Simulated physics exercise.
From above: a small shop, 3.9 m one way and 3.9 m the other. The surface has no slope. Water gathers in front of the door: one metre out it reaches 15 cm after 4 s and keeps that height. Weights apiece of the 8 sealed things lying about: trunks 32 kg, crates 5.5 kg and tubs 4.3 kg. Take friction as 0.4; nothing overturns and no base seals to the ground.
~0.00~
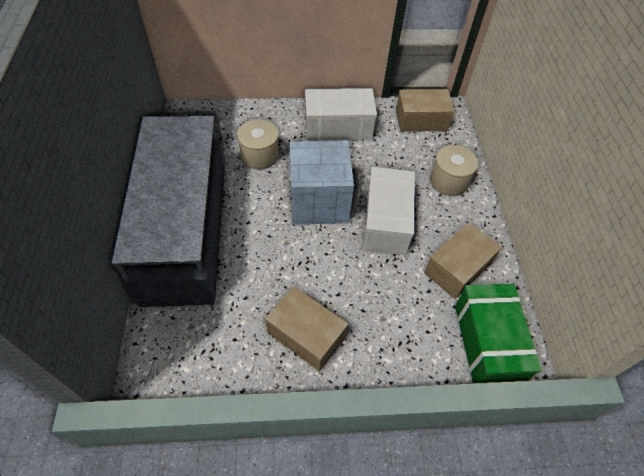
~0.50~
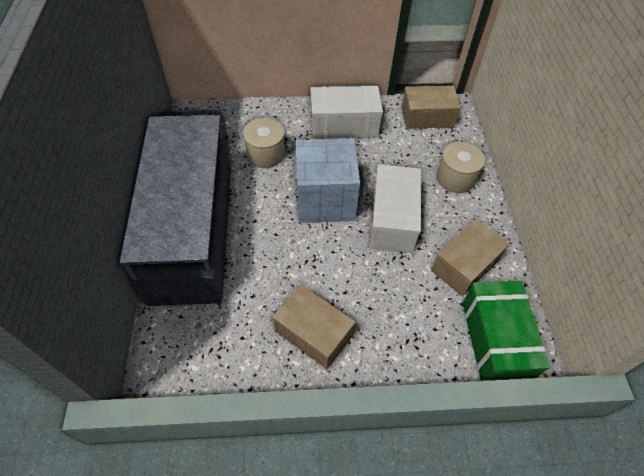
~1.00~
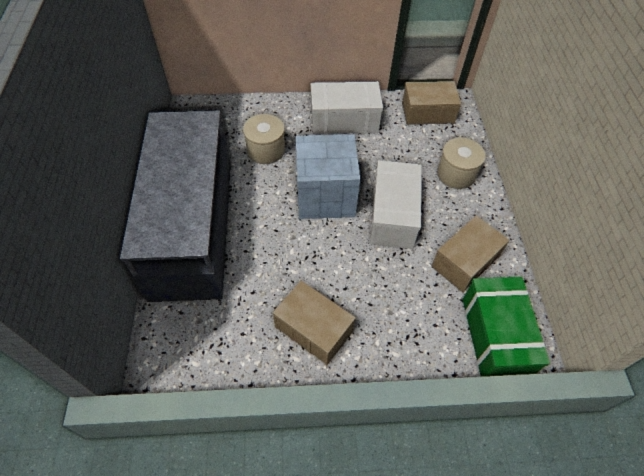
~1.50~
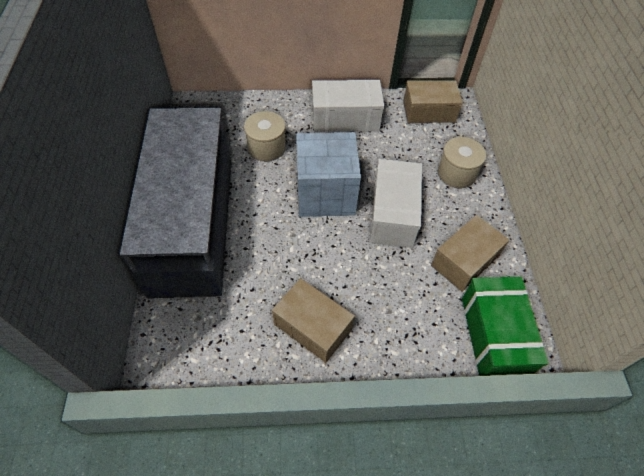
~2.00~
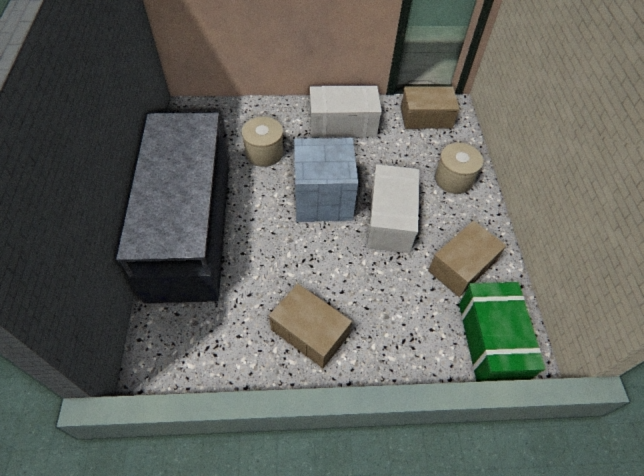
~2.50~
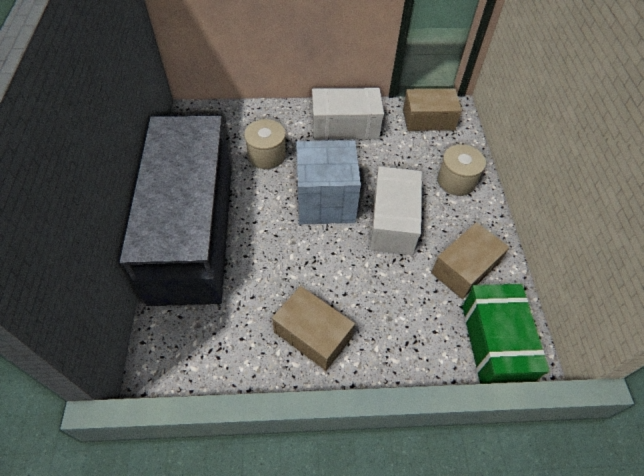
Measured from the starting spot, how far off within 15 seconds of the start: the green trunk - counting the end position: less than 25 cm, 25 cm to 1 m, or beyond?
The green trunk travels far.
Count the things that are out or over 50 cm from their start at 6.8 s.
I count 2.
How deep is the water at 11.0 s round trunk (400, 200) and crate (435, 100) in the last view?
About 6 and 10 cm.
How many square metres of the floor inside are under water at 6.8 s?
About 7.0 m2.
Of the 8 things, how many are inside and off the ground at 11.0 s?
At that moment 4.
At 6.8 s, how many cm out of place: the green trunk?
About 0 cm.
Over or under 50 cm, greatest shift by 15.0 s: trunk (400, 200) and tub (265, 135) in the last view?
In that order: Less, past it.
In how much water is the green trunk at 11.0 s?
About 6 cm.
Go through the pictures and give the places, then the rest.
The green trunk at (502, 326) rests on the ground; water covers 0.0 m2; 0 of 8 have shifted, in the first frame.
The green trunk at (510, 323) rests on the ground; water covers 0.0 m2; 0 of 8 have shifted, in the second frame.
The green trunk at (510, 319), on the bottom; water covers 0.0 m2; 0 of 8 have shifted, in the third frame.
The green trunk at (509, 319), on the bottom; 0.0 m2 under water; 0 of 8 have shifted, in the fourth frame.
The green trunk at (506, 324), on the bottom; 0.0 m2 under water; 0 of 8 have shifted, in the fifth frame.
The green trunk at (509, 326) rests on the ground; water covers 0.1 m2; 0 of 8 have shifted, in the sixth frame.
After 3.5 s the green trunk is near (509, 326), 0.0 m from its start, aground; 0 afloat.
After 6.8 s the green trunk is near (509, 326), 0.0 m from its start, aground; 2 afloat.
After 11.0 s the green trunk is near (400, 333), 0.9 m from its start, aground; 4 afloat.
After 15.0 s the green trunk is near (340, 314), 1.4 m from its start, aground; 5 afloat.
